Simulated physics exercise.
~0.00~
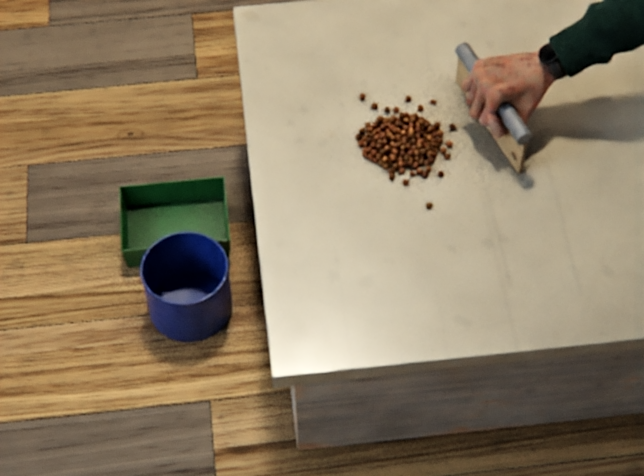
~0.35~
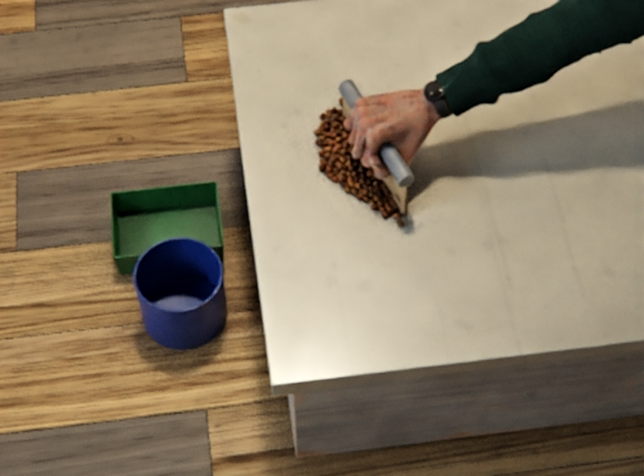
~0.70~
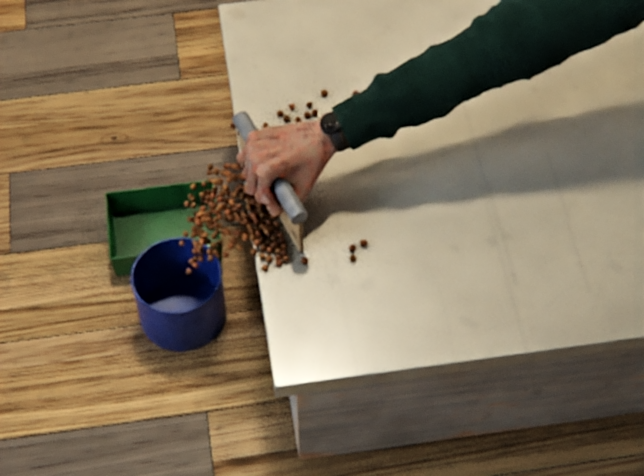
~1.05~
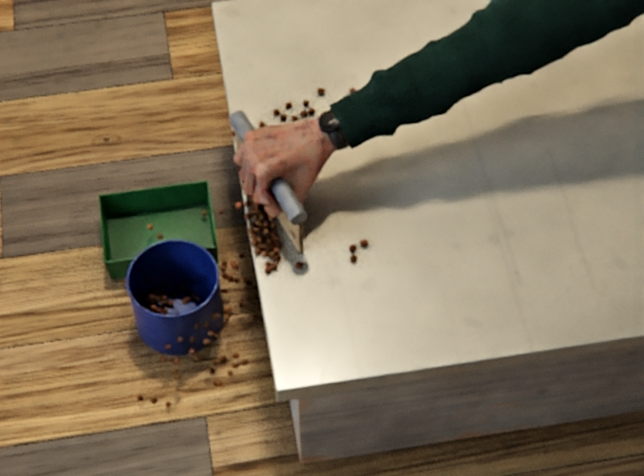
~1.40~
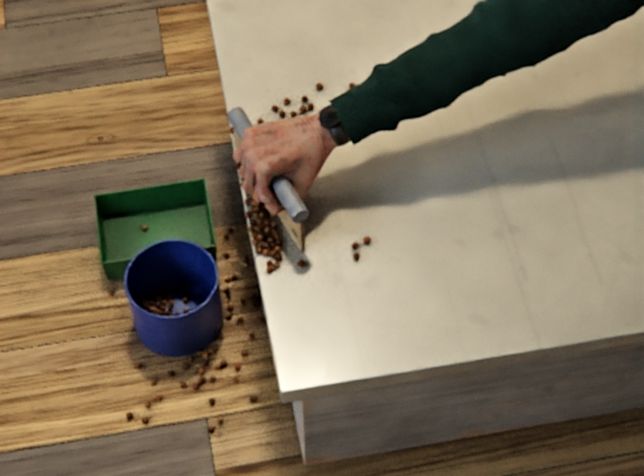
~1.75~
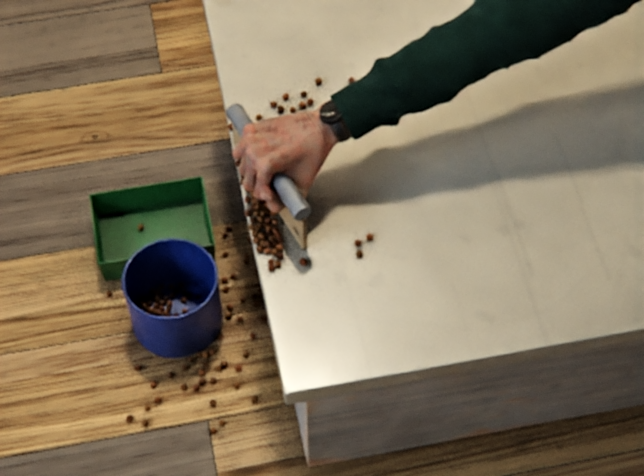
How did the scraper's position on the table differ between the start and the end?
At the start the scraper was to the right of the pile of brown balls, well in from the table's left edge. By the end it was at that left edge, a little lower in the view, with the hand still holding it.
